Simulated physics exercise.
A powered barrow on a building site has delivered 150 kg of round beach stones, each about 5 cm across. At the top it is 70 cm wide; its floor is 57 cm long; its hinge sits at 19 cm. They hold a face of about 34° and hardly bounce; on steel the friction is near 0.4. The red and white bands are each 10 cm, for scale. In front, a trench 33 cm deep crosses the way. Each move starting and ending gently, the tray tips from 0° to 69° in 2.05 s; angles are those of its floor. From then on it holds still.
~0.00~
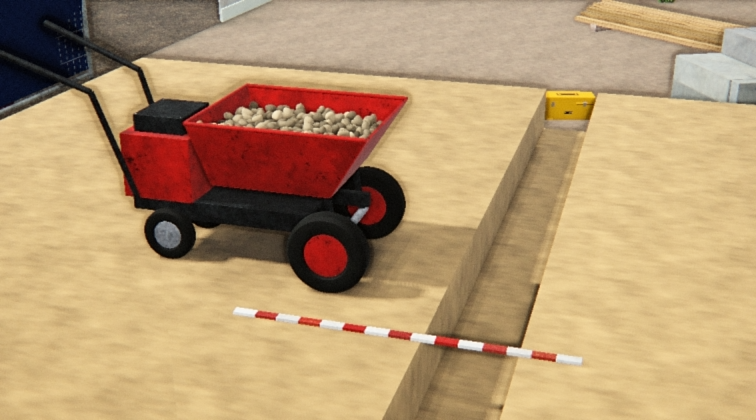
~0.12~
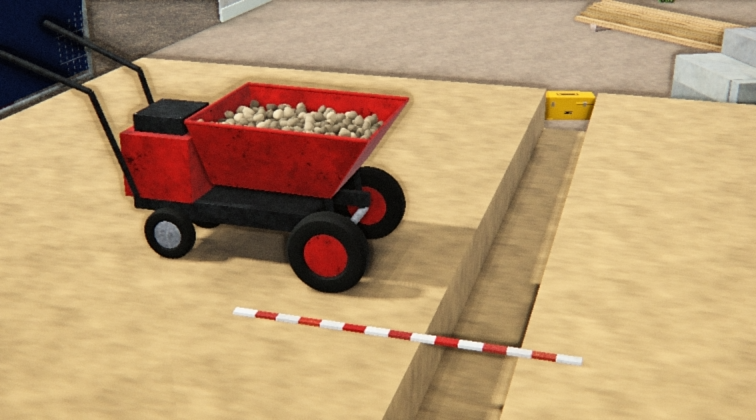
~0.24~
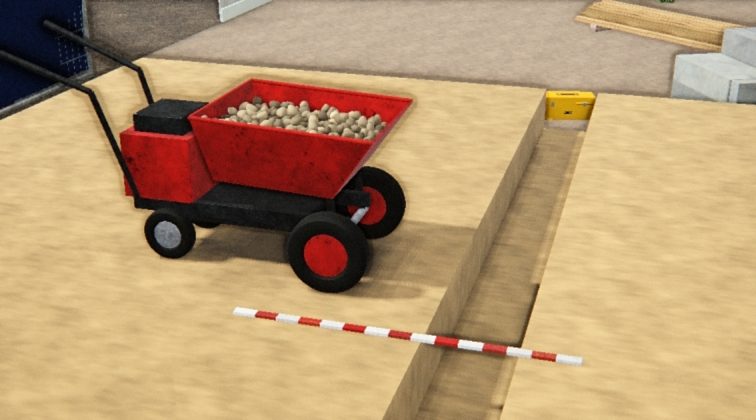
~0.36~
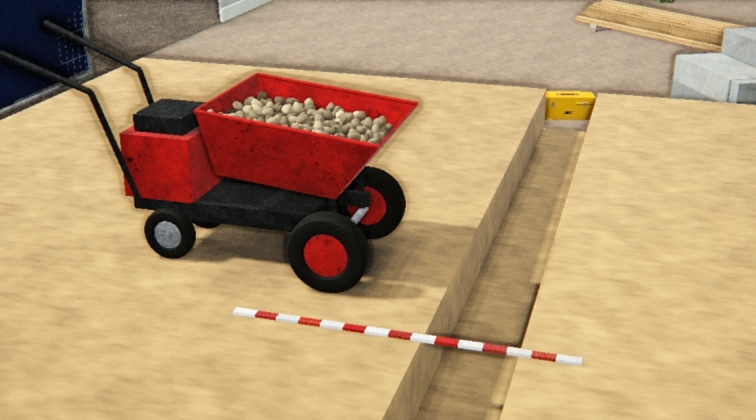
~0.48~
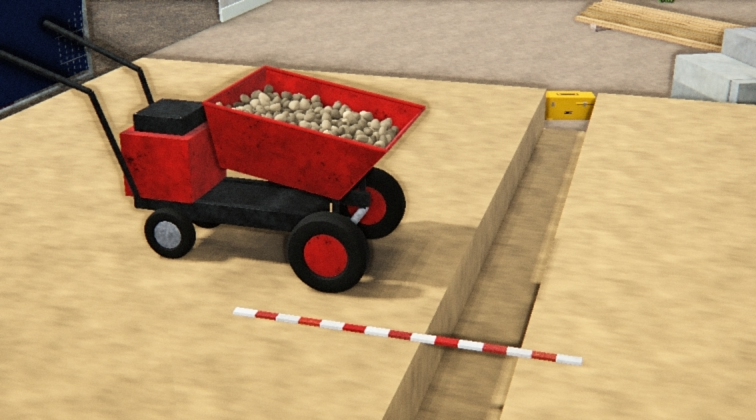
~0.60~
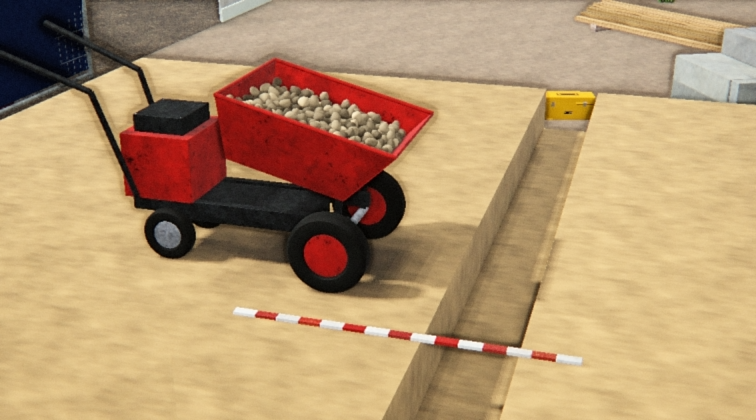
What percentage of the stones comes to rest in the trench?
About 99 per cent.
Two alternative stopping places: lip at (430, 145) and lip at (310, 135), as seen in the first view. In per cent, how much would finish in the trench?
Near 40 per cent from the first place, 85 from the second.
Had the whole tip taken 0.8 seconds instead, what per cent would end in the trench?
With that timing, about 80 per cent.
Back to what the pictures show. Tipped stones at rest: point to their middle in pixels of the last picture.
I'd point somewhere around (498, 327).
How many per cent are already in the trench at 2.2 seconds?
By that moment, roughly 50 per cent of the load.
After 1.5 s the floor is at 58°; 99 % in the tray, 1 % in the trench; the foremost stones are at (487, 224).
After 2.2 s the floor is at 69°; 50 % in the tray, 49 % in the trench, 1 % past the trench; the foremost stones are at (572, 288).
After 2.5 s the floor is at 69°; 30 % in the tray, 69 % in the trench, 1 % past the trench; the foremost stones are at (618, 304).
After 4.4 s the floor is at 69°; 0 % in the tray, 99 % in the trench, 1 % past the trench; the foremost stones are at (630, 307).
